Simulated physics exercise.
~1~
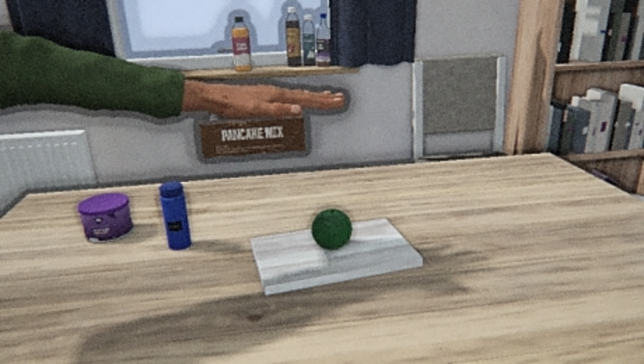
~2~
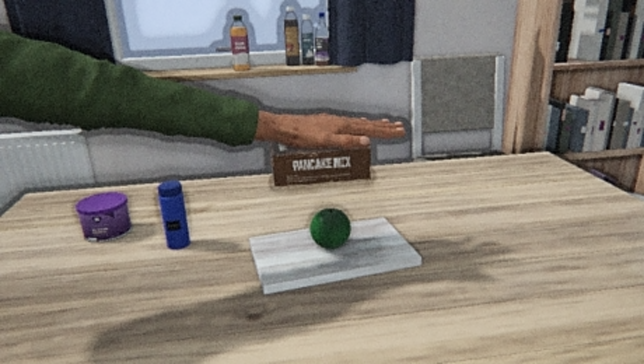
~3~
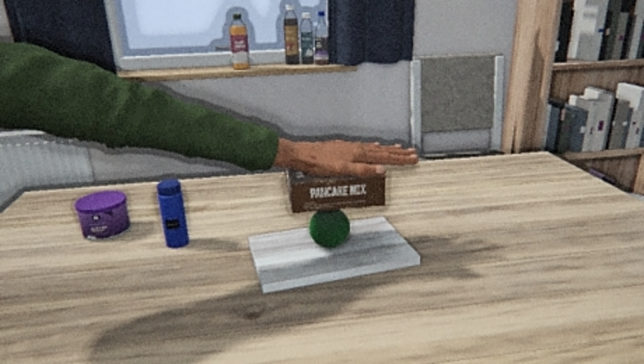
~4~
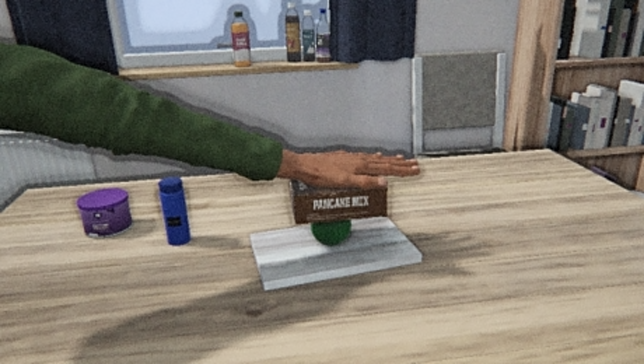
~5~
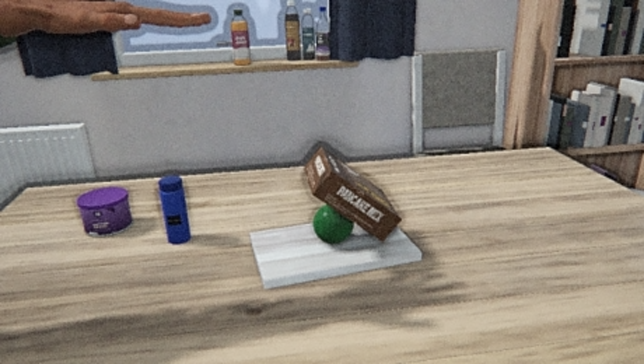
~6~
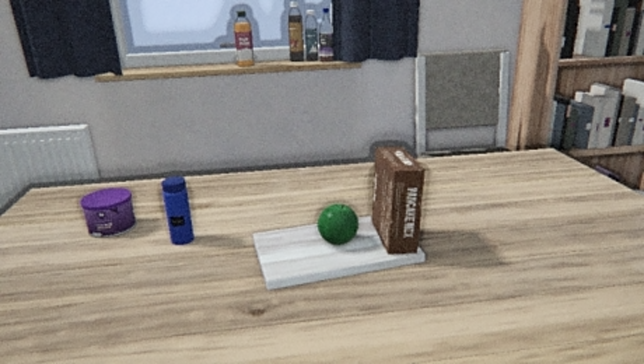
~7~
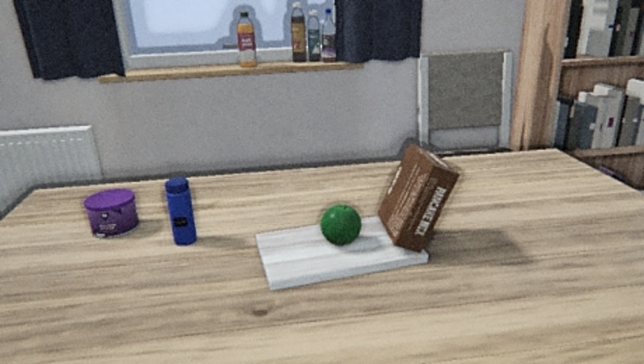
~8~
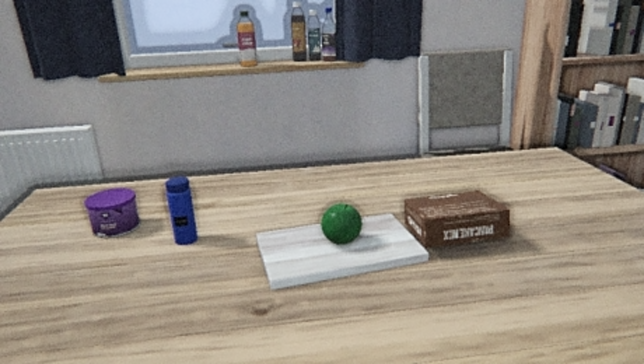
The video shows a hand lowering a brown packet onto a green ball on a white board, beside a blue shaker and purple tub. Once released, the packet tips off to the right, turns over and ends upside down on the table, while the ball stays on the board.
